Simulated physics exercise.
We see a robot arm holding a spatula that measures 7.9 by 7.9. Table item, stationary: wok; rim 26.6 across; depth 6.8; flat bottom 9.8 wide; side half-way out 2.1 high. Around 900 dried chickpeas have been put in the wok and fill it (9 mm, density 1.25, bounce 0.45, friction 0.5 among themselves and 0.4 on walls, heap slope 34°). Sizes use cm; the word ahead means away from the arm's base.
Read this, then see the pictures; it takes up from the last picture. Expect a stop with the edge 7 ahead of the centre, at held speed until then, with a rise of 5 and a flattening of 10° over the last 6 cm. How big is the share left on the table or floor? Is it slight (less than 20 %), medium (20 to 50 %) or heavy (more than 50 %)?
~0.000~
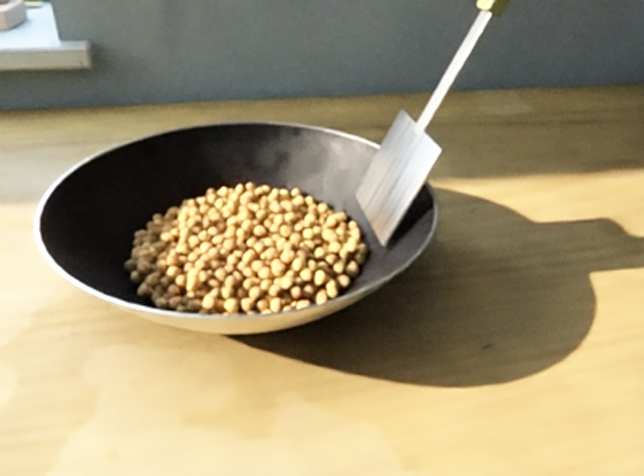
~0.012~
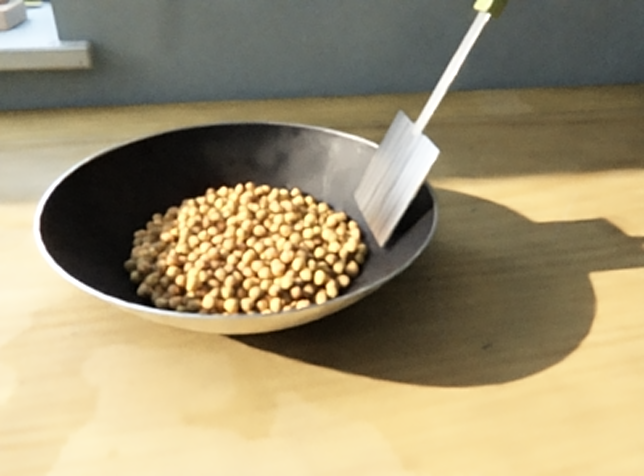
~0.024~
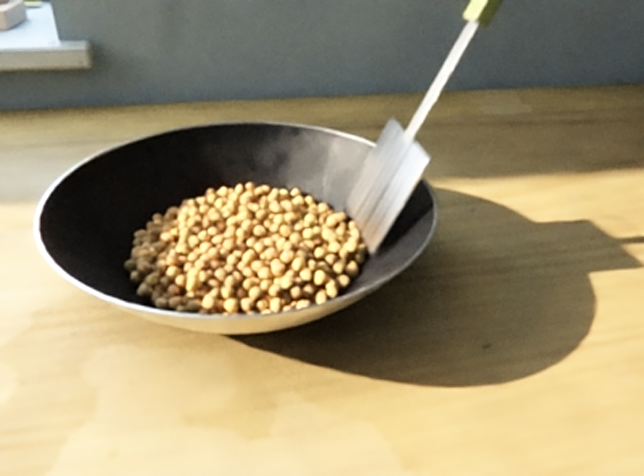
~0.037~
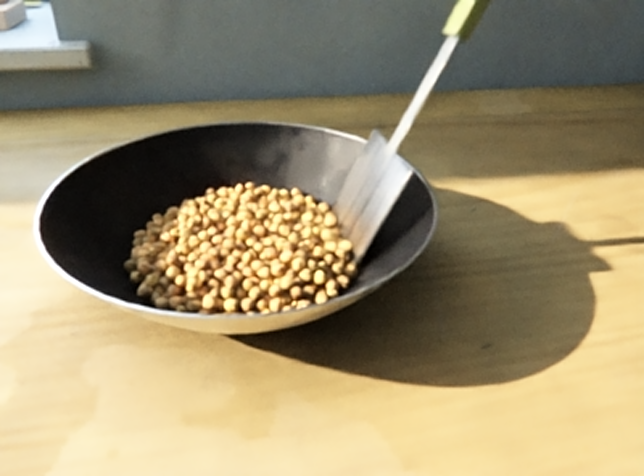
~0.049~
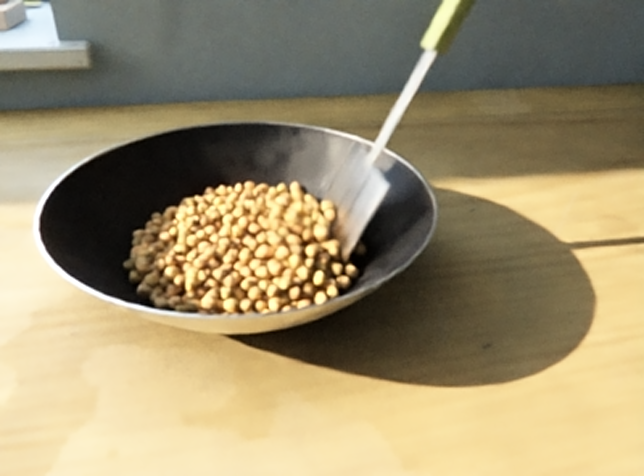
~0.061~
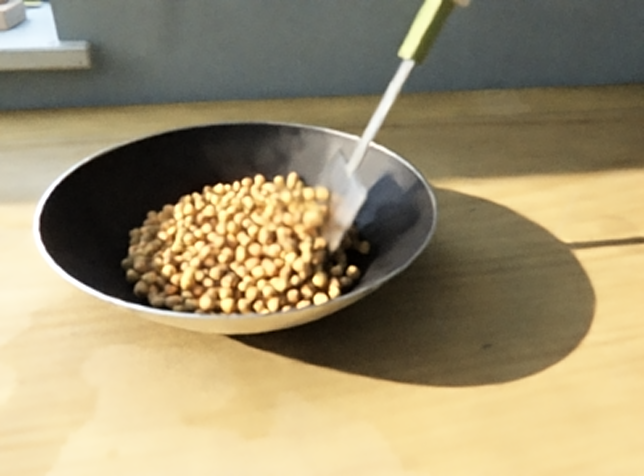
Medium.
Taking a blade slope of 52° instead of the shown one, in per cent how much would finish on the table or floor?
In that case, around 25 percent would end up on the table or floor.
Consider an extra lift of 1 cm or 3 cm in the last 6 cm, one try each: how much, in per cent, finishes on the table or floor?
Roughly 25 per cent, then 30 per cent.
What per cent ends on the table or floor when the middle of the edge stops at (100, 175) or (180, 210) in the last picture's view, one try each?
Try 1: Approx. 35 %; try 2: Approx. 15 %.
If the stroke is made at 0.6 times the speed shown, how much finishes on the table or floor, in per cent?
Roughly 10 per cent.
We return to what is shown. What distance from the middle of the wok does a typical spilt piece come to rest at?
Roughly 48 centimetres.
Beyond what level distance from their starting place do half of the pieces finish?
4 cm.
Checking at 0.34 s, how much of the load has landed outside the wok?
Roughly 5 percent of it.
After 0.09 s, sloping 65°, highest piece 10 above the table; 900 in the wok.
After 0.12 s, sloping 62°, highest piece 12 above the table; 898 in the wok, 2 on the blade or in flight.
After 0.34 s, sloping 55°, highest piece 17 above the table; 665 in the wok, 56 on the table or floor, 179 on the blade or in flight.
After 1.39 s, sloping 55°, highest piece 6 above the table; 665 in the wok, 235 on the table or floor.
At rest, 665 in the wok, 235 on the table or floor. That is 26 % on the table or floor.
